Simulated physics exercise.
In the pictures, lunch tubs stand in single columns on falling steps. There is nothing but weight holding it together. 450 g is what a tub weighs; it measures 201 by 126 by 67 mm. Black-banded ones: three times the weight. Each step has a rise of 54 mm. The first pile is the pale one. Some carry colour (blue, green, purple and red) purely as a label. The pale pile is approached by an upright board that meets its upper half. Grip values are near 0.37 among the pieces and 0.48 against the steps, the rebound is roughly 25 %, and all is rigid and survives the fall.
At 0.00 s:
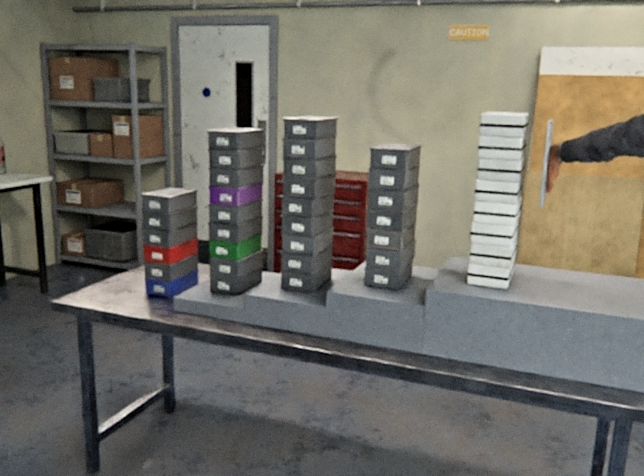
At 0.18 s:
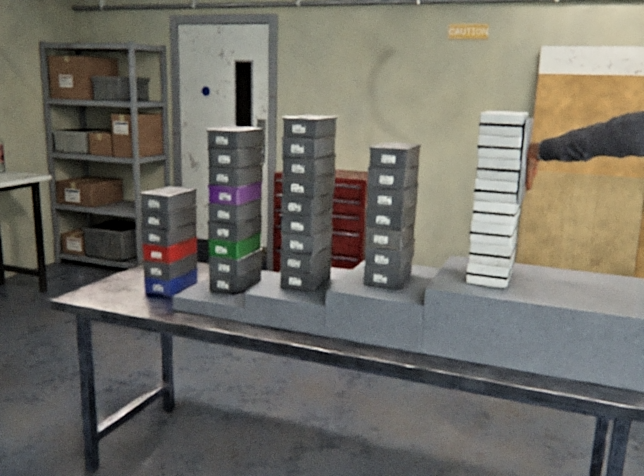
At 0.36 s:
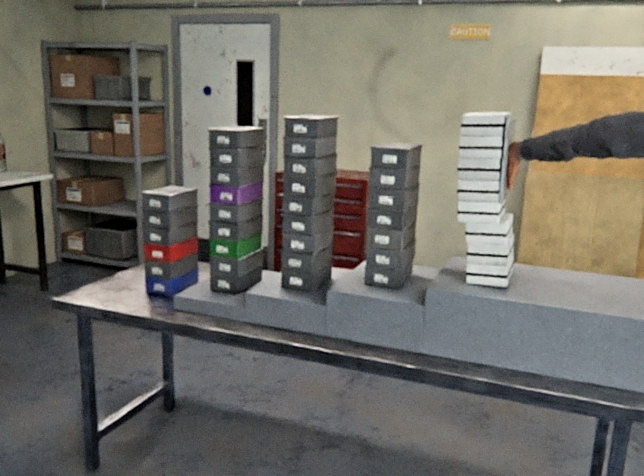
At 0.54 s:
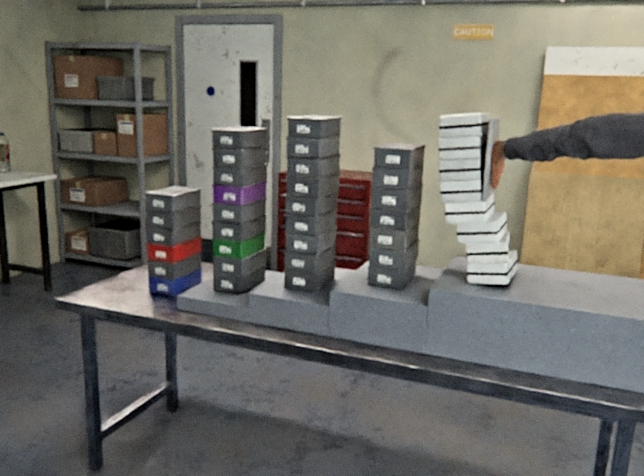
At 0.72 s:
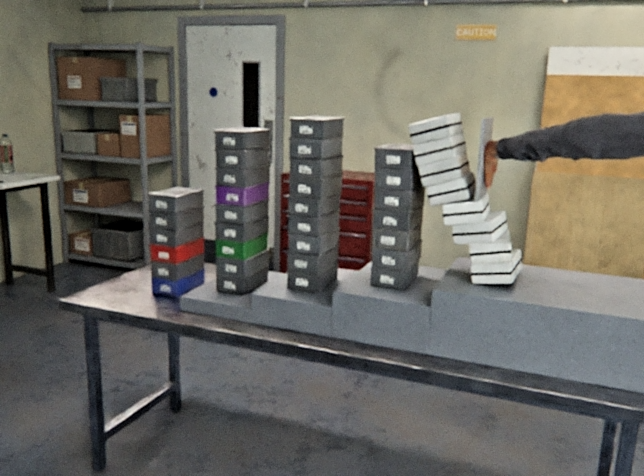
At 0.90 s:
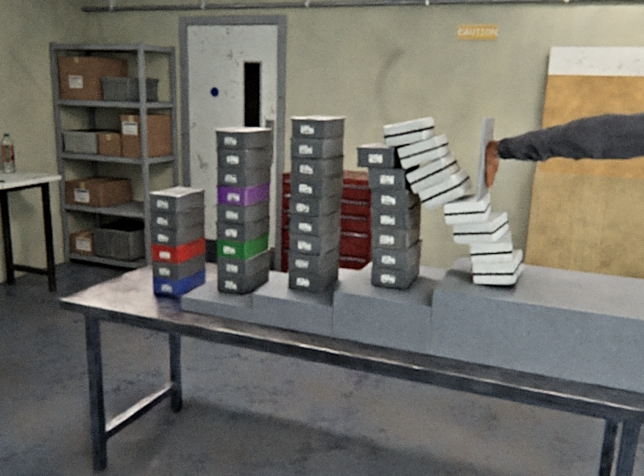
In a workshop, a gloved hand pushing an upright board into stacked white tubs, the upper ones tilting left against grey tubs.
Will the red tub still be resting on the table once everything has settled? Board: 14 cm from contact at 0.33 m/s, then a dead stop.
No.
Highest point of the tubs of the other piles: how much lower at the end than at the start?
Some 26 cm lower.
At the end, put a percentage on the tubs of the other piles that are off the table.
35 %.
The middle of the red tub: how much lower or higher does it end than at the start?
85 cm lower.
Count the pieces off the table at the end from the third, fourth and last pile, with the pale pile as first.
Tally - third: 1; fourth: 6; last: 4.
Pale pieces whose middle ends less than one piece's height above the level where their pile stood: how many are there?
Among the pale pieces, the count is 2.
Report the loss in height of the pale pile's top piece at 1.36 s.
About 14 cm.
By 1.36 s, 4 of the pale pile down; none of the 31 other tubs off the table, 11 disturbed; red tub unmoved.
By 2.22 s, 4 of the pale pile down; none of the 31 other tubs off the table, 23 disturbed; red tub unmoved; green tub tilted 16°.
By 2.76 s, 4 of the pale pile down; none of the 31 other tubs off the table, 29 disturbed; red tub tilted 34°; green tub tilted 37°, 9 cm lower.
By 3.32 s, 4 of the pale pile down; 10 of the 31 other tubs off the table; red tub tilted 40°, 54 cm lower; purple tub on its side.
When it is over (3.7 s), 4 of the pale pile down; 11 of the 31 other tubs off the table; red tub tilted 63°, 85 cm lower; purple tub upside down; green tub tilted 45°, 11 cm lower. In pixels of the last frame, middles, red tub near (69, 411).
